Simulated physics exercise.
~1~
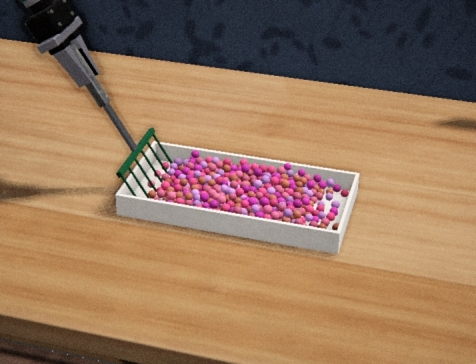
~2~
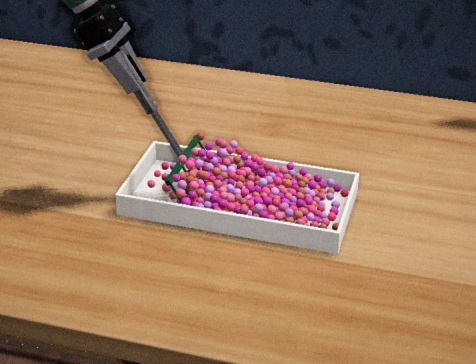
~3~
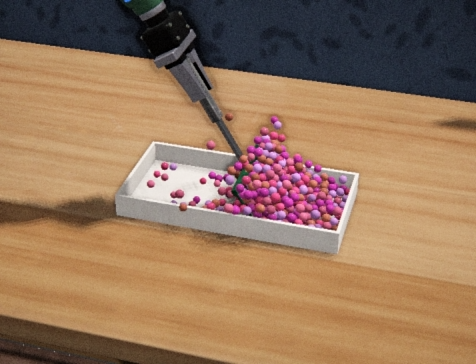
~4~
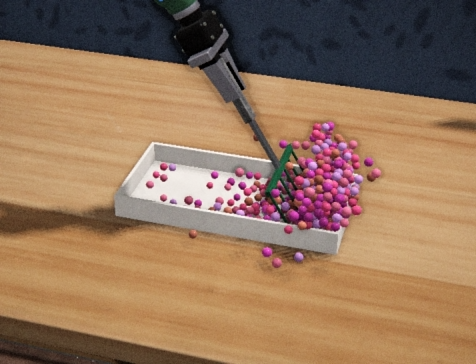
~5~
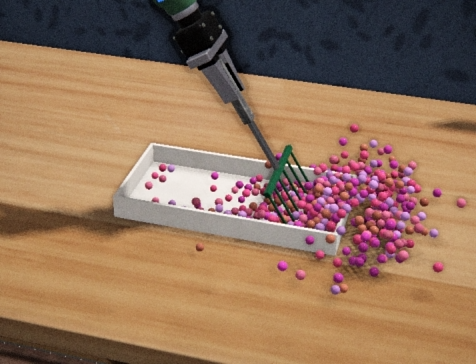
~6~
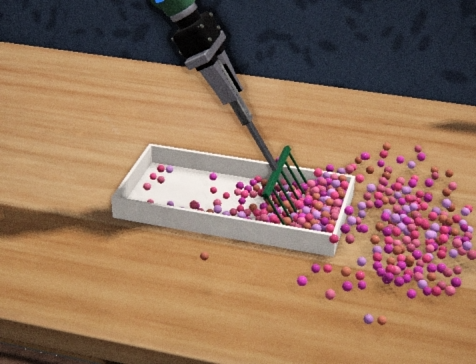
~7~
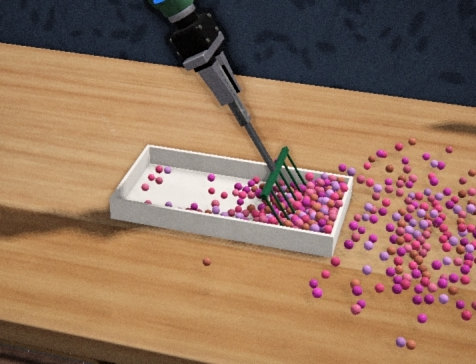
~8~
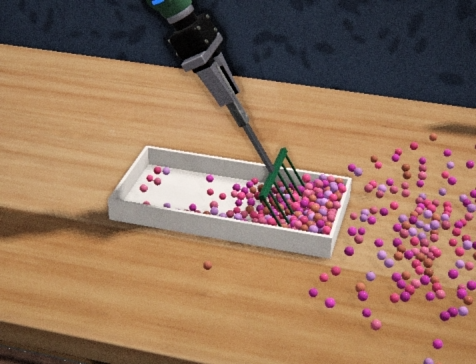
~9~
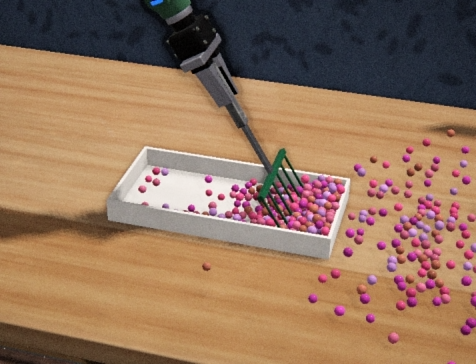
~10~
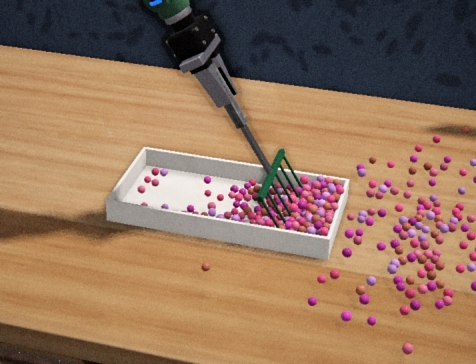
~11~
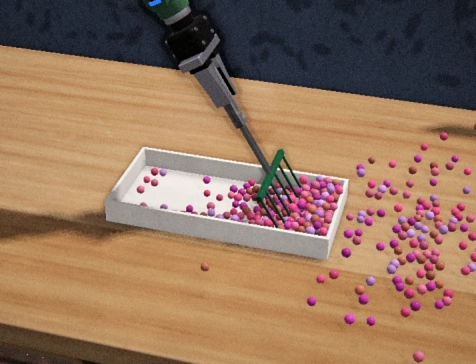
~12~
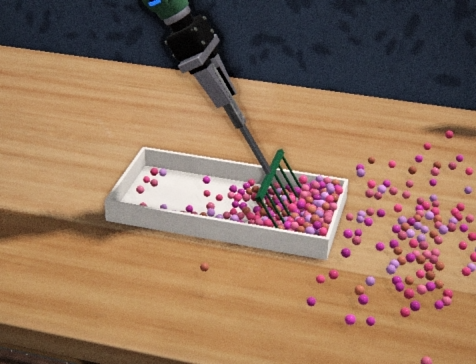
A robot arm drags a green fork rightward through small pink, purple and orange balls in a white tray, heaping them until many spill over the far right end. The fork stops inside, and the spilled balls scatter across the wooden table and settle, while many remain in the tray.
